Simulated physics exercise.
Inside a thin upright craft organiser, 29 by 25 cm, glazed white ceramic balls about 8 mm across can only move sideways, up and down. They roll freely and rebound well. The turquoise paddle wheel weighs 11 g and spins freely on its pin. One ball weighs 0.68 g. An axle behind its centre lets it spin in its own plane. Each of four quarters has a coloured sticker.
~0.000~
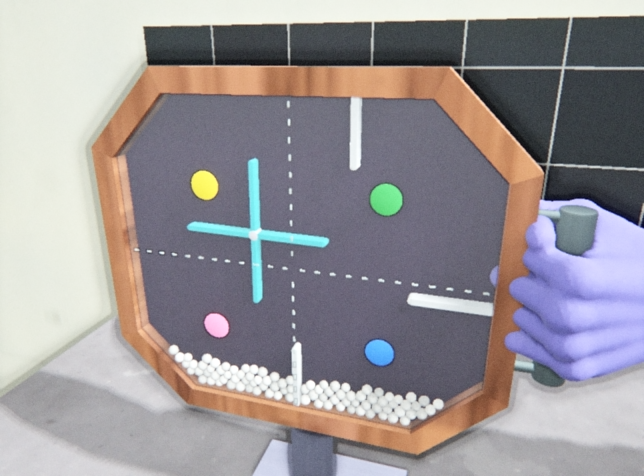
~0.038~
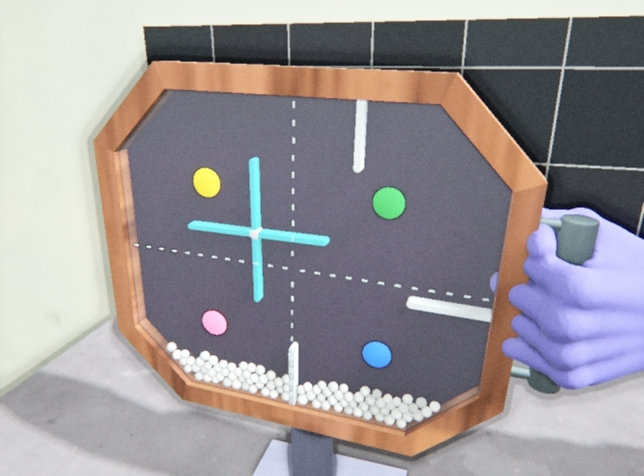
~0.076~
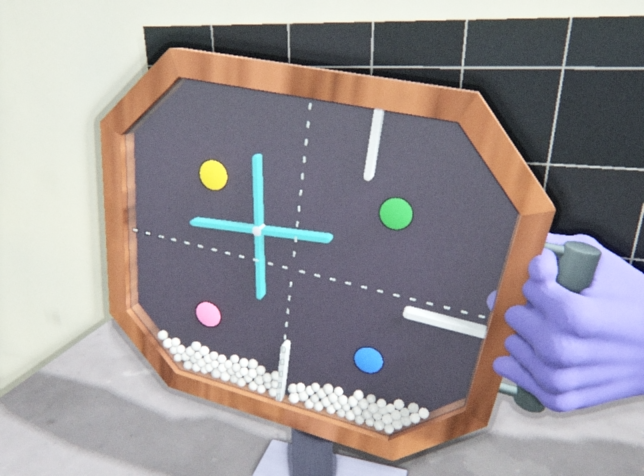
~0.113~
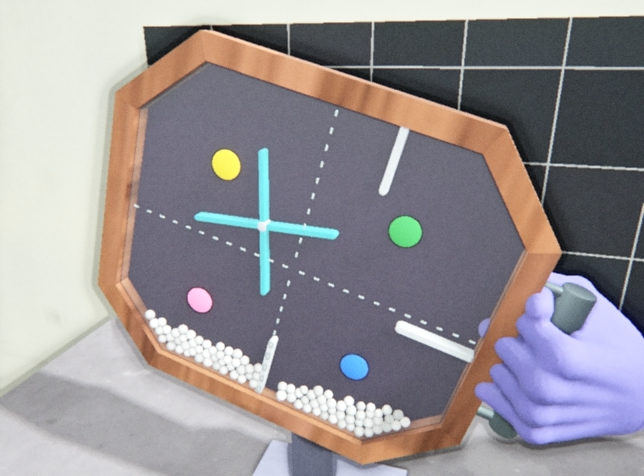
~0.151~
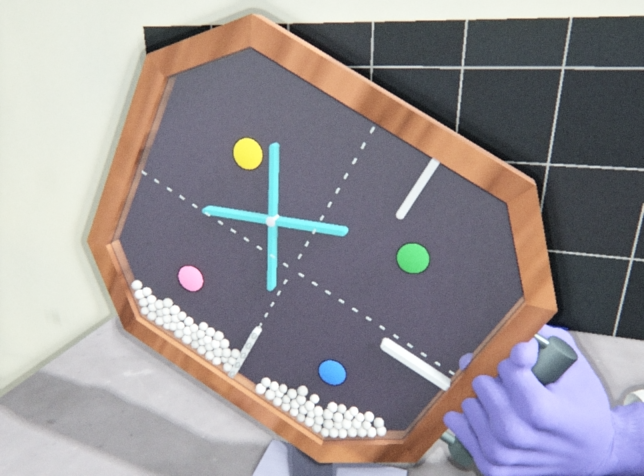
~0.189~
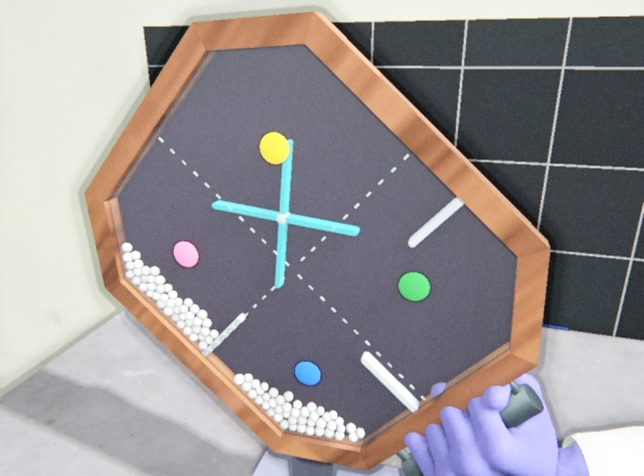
A wood-framed, eight-sided board with a dark face turns clockwise on a stand above a grey surface, seen from the front by a still camera against a pale wall and black tiles. Yellow and pink dots sit at left, green and blue at right, around a turquoise cross, pale bars and small white balls along the bottom. A purple-gloved hand at right pulls the handle downward, slowly then faster, while the balls shift leftward with the board in two heaps split by a short bar.
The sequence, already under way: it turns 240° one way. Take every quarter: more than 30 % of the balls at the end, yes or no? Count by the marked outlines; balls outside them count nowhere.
Pink quarter no, blue quarter no, green quarter no, yellow quarter yes.
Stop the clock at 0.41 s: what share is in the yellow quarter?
Roughly 0 per cent.
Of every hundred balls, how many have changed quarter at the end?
About 100 per cent.
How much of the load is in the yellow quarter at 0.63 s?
About 15 per cent.
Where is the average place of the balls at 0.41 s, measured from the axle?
About 9 cm left and 1 cm above.
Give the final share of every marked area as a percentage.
Pink quarter: 5; blue quarter: 0; green quarter: 0; yellow quarter: 95.
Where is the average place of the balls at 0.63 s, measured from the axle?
About 2 cm left and 4 cm above.
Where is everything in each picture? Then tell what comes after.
Level; about 90 balls; balls' middle (297, 388); highest (174, 350); turquoise paddle wheel (256, 234); pink (217, 325), blue (380, 353), green (386, 200), yellow (205, 185), in the first frame.
Turned 2° clockwise; balls' middle (294, 388); highest (171, 347), in the second frame.
Turned 7° clockwise; balls' middle (286, 385); highest (163, 335); wall ends (407, 312), (369, 175), (286, 346), in the third frame.
Turned 16° clockwise; balls' middle (271, 380); highest (150, 315); turquoise paddle wheel (264, 225), in the fourth frame.
Turned 29° clockwise; balls' middle (252, 370); highest (137, 285), in the fifth frame.
Turned 42° clockwise; balls' middle (232, 356); highest (127, 248); turquoise paddle wheel (284, 217); pink (186, 254), blue (308, 373), green (414, 287), yellow (275, 148), in the sixth frame.
By 0.41 s, it stands 120° clockwise; the balls' middle is 9 cm left of and 1 cm above the centre; pink 50 %, blue 50 %.
By 0.63 s, it has come round 198° clockwise; the balls' middle is 2 cm left of and 4 cm above the centre; pink 35 %, blue 50 %, green 5 %, yellow 15 %.
By 0.82 s, it has come round 240° clockwise; the balls' middle is 1 cm right of and 3 cm below the centre; pink 10 %, blue 45 %, yellow 45 %.
Settled by 4.4 s, it has come round 240° clockwise; pink 5 %, blue 0 %, green 0 %, yellow 95 %.
